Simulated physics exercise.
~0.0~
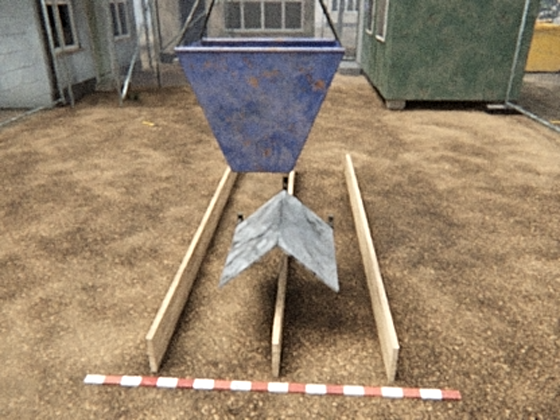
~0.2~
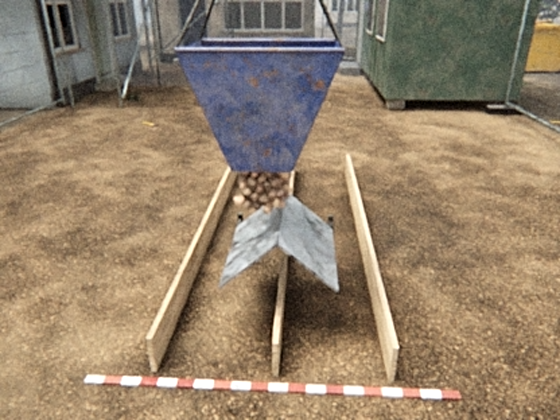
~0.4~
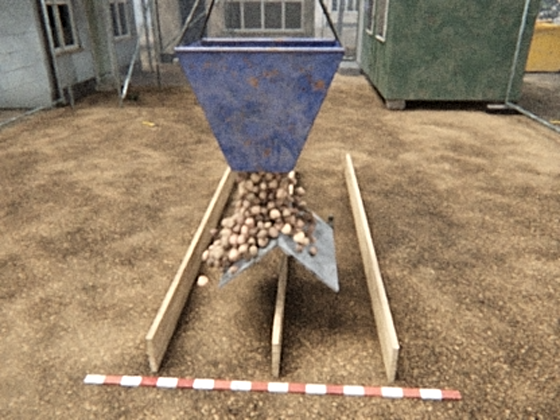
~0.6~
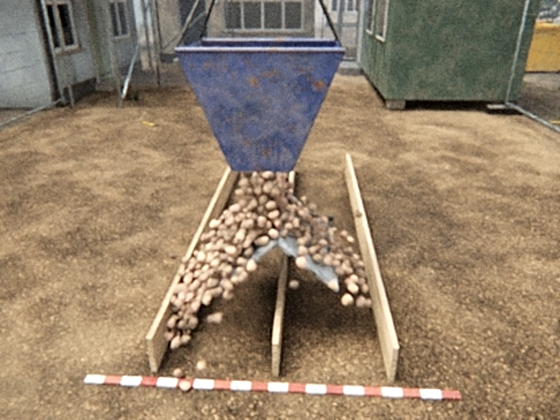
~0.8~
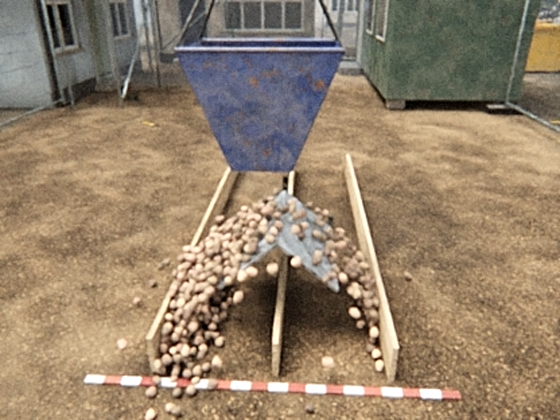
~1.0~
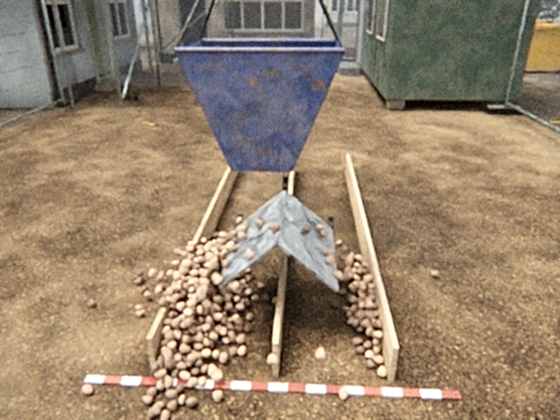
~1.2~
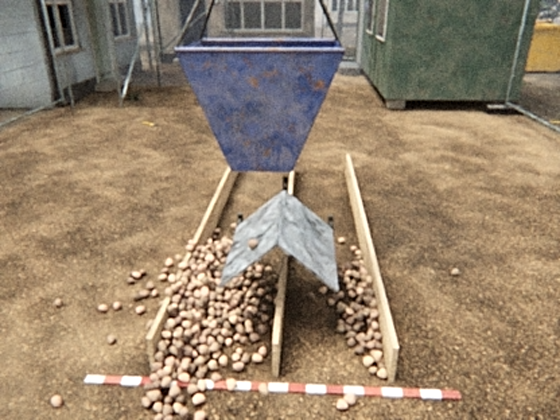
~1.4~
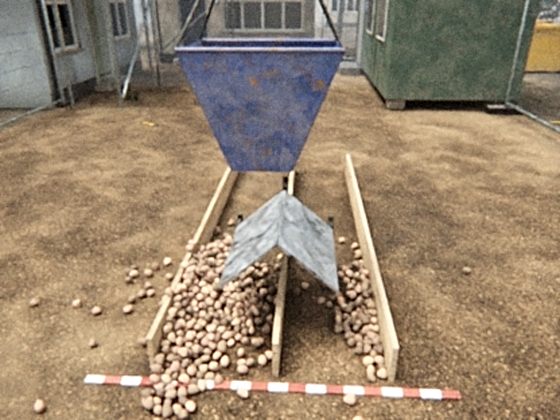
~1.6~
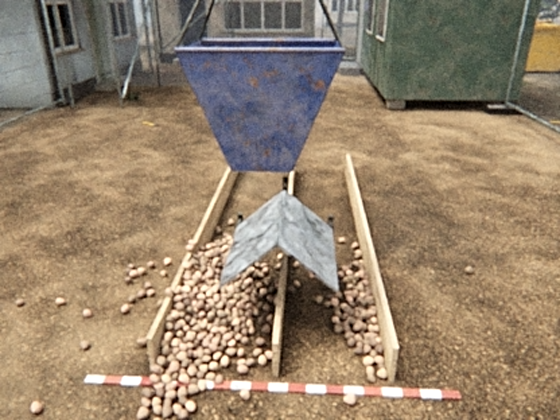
A rusty blue skip hangs still above a brown dirt yard, seen from a fixed, slightly raised view, with a pale building behind on the left and a green one on the right. Beneath it sit a grey, roof-shaped steel piece and three wooden planks marking off two bays, with a red and white staff lying across the front. Round brownish stones pour from the bottom of the skip onto the steel. They spread down both slopes, mostly to the left, and tumble into the bays. The steel clears as the stones settle, leaving a large heap in the left bay, a smaller one in the right, and a few strays outside.
